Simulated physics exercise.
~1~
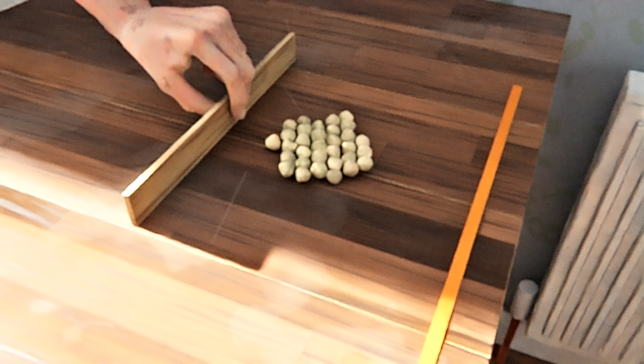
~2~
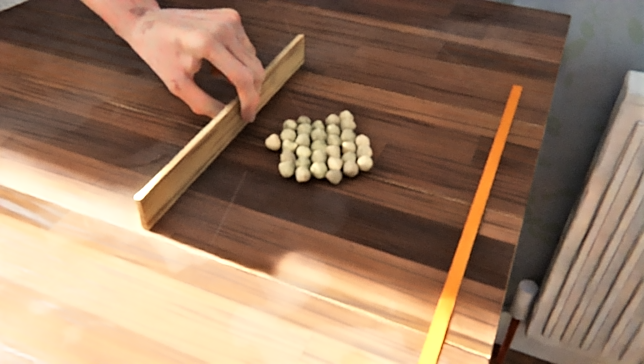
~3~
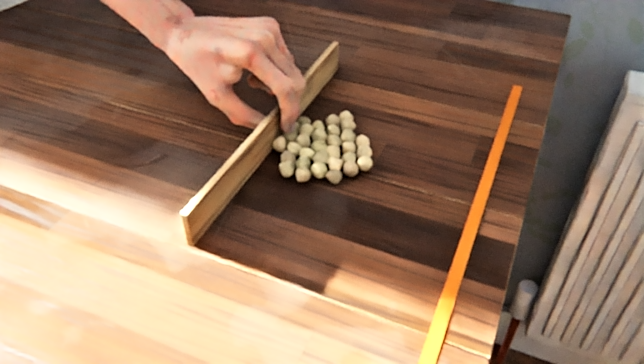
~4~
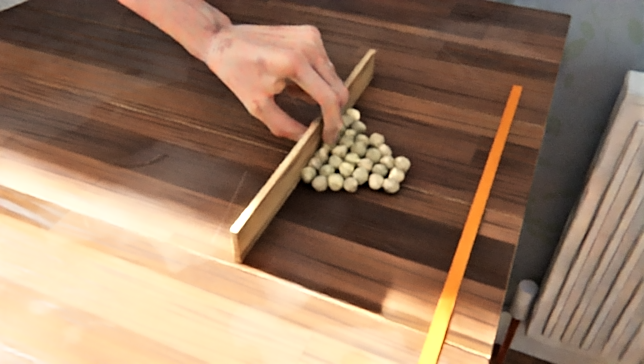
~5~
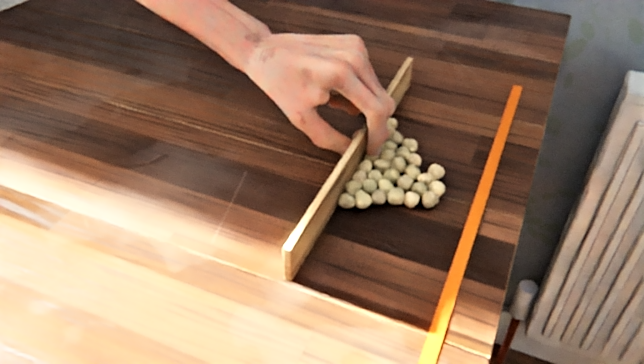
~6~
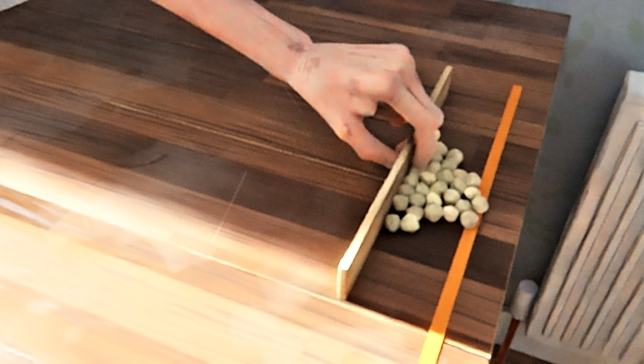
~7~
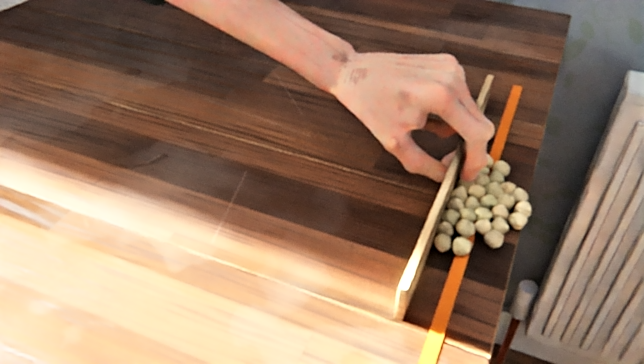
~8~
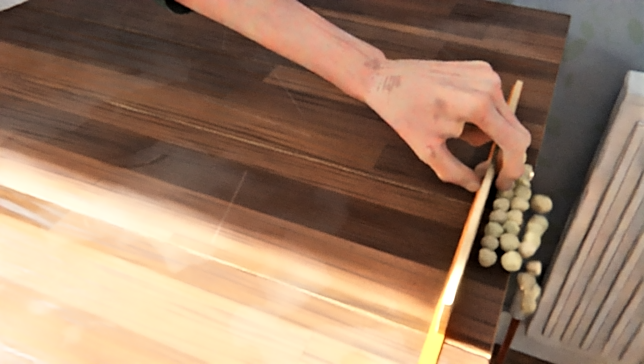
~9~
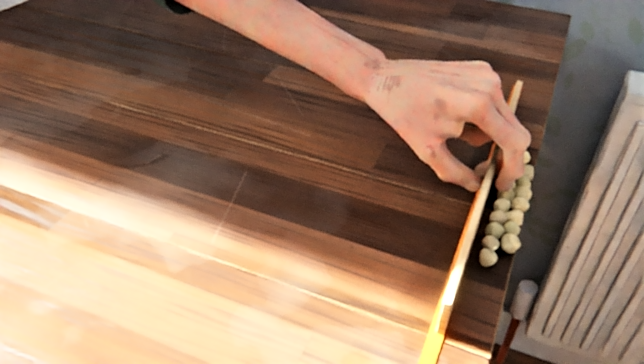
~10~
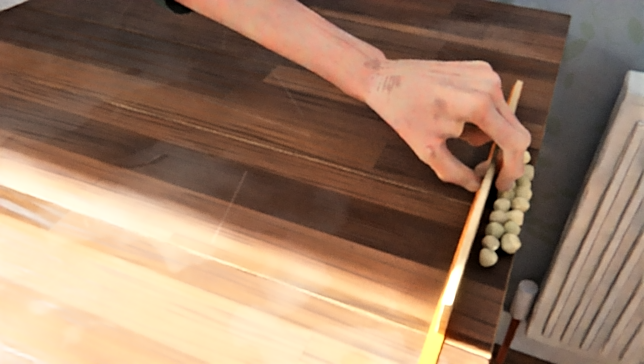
On a wooden table, a hand pushes pale balls rightward with a strip, dropping some off.
